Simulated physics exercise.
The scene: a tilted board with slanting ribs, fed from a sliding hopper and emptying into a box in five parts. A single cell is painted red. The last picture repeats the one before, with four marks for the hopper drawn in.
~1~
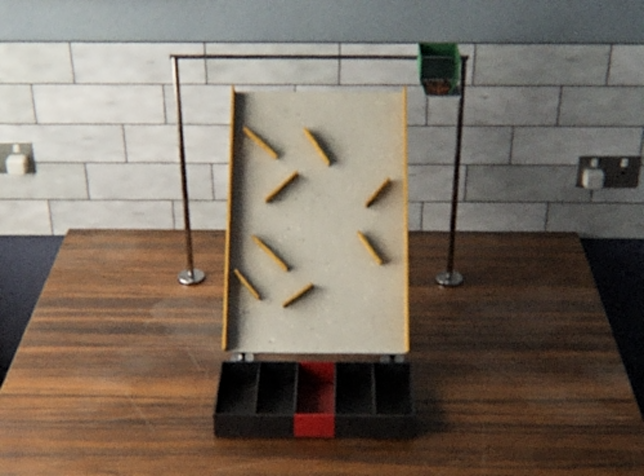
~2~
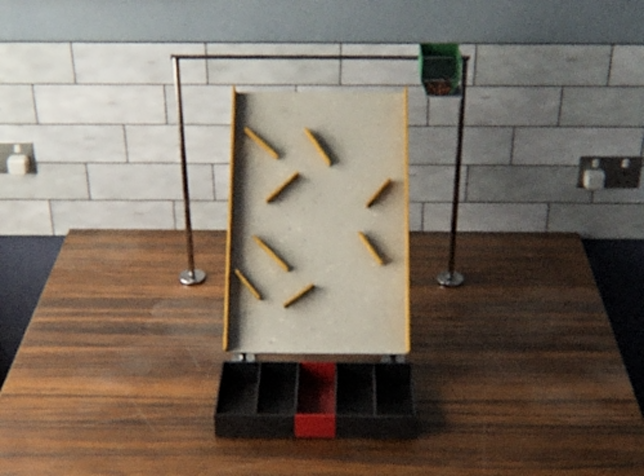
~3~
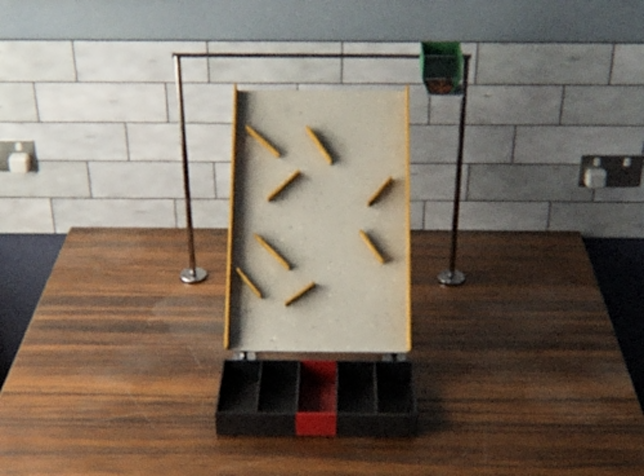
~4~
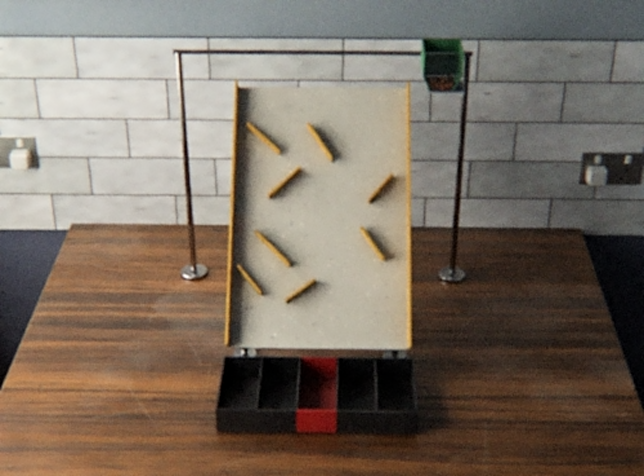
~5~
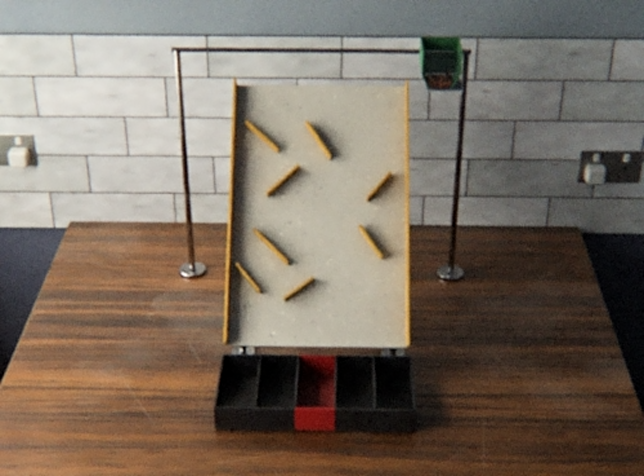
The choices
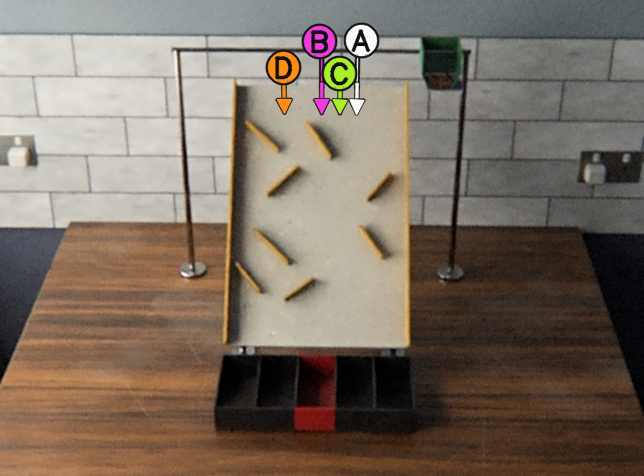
A pale tilted board with slanting ribs stood on a wooden table above a black box with one red cell, while a green hopper stayed on the rail at upper right; nothing noticeably moved.
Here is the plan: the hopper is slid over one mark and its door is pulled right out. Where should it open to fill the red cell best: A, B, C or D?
The best mark is A.
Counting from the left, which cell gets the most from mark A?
The third.
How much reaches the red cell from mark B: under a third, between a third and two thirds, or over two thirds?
Mark B gives under a third.
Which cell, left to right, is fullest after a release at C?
The fourth from the left.
On the marked copy, mark A meets the board at (356, 109); mark B meets the board at (321, 108); mark C meets the board at (339, 108); mark D meets the board at (284, 108).
If A is chosen, about half in the red cell, about a third in other cells, a stray few outside the box.
If B is chosen, about a quarter in the red cell, most in other cells.
If C is chosen, about a quarter in the red cell, most in other cells.
If D is chosen, a small part in the red cell, nearly all in other cells.
